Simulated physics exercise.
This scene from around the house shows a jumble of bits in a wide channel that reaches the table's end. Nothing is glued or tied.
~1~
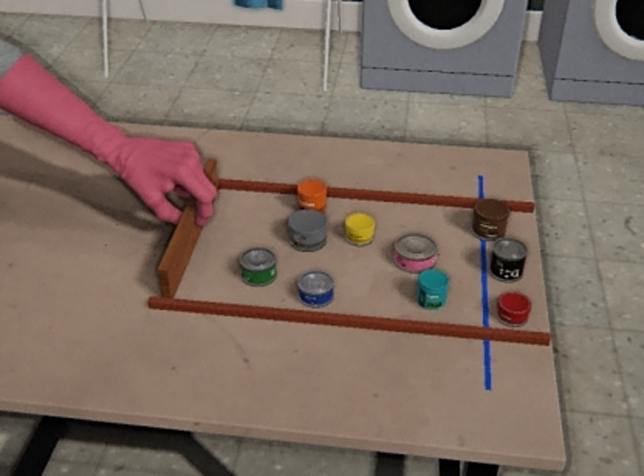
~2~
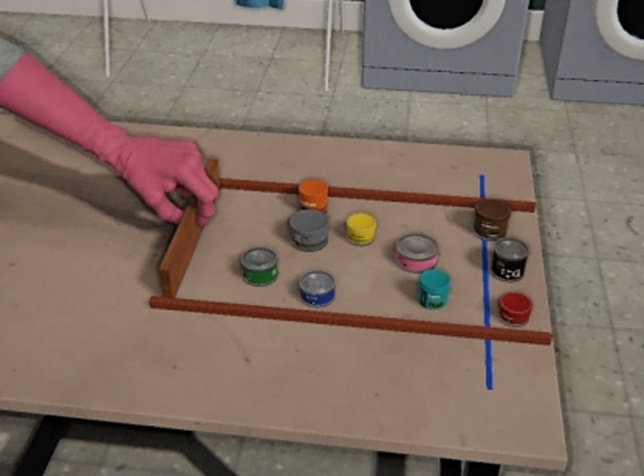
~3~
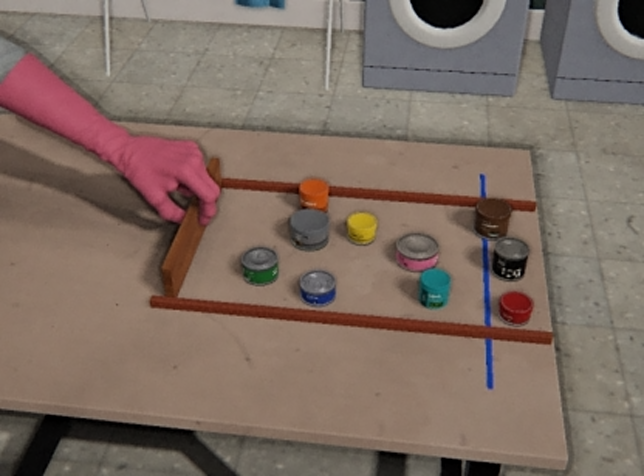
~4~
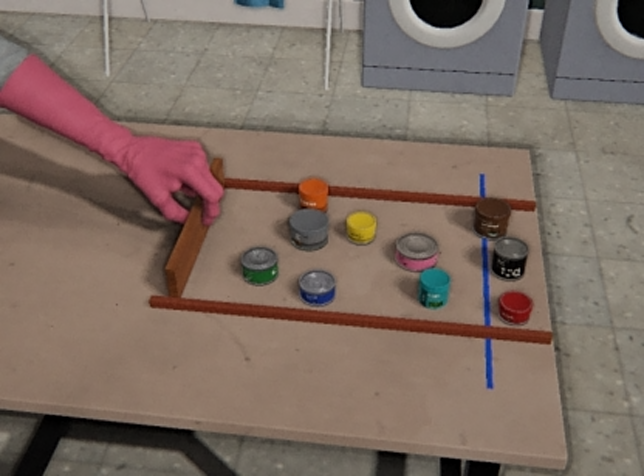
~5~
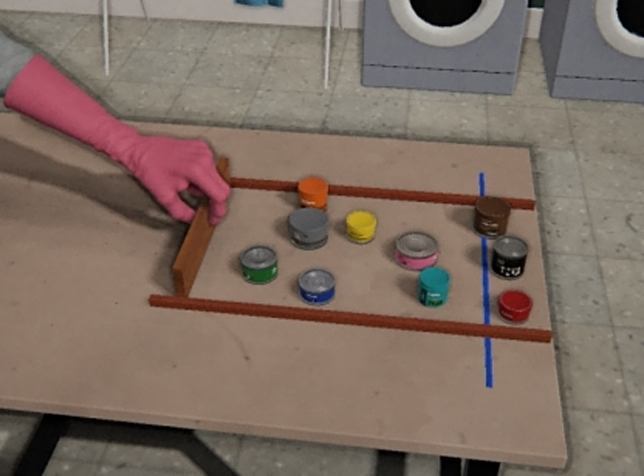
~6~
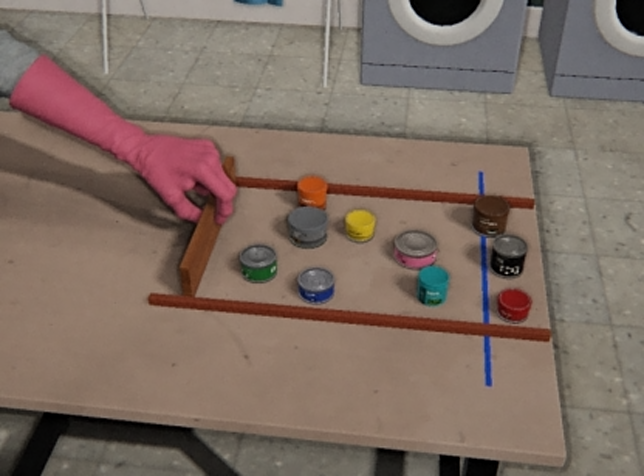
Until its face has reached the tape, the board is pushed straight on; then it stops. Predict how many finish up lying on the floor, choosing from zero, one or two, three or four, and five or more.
My prediction is one or two.
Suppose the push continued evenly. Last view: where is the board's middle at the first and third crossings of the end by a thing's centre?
First: Around (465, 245). Next: Around (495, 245).
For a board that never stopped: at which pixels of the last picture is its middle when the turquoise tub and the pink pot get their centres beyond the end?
Around (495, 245), then around (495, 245).
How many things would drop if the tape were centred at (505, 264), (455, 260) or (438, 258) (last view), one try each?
Down on the floor: 5, 0 and 0.
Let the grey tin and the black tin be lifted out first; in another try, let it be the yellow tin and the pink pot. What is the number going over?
First try: 1 fallen; other try: 0.
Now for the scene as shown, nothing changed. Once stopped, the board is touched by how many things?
It ends up touching 5.
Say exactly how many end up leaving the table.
The count is 2.
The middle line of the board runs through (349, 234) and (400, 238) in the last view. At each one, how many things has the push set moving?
Tally at point one: 5; at point two: 7.
Early on, none off yet; red tin at rest near (514, 306); black tin at rest near (508, 256); brown tin at rest near (490, 216).
Finally, the number that fall off is one or two; lost, black tin and red tin.
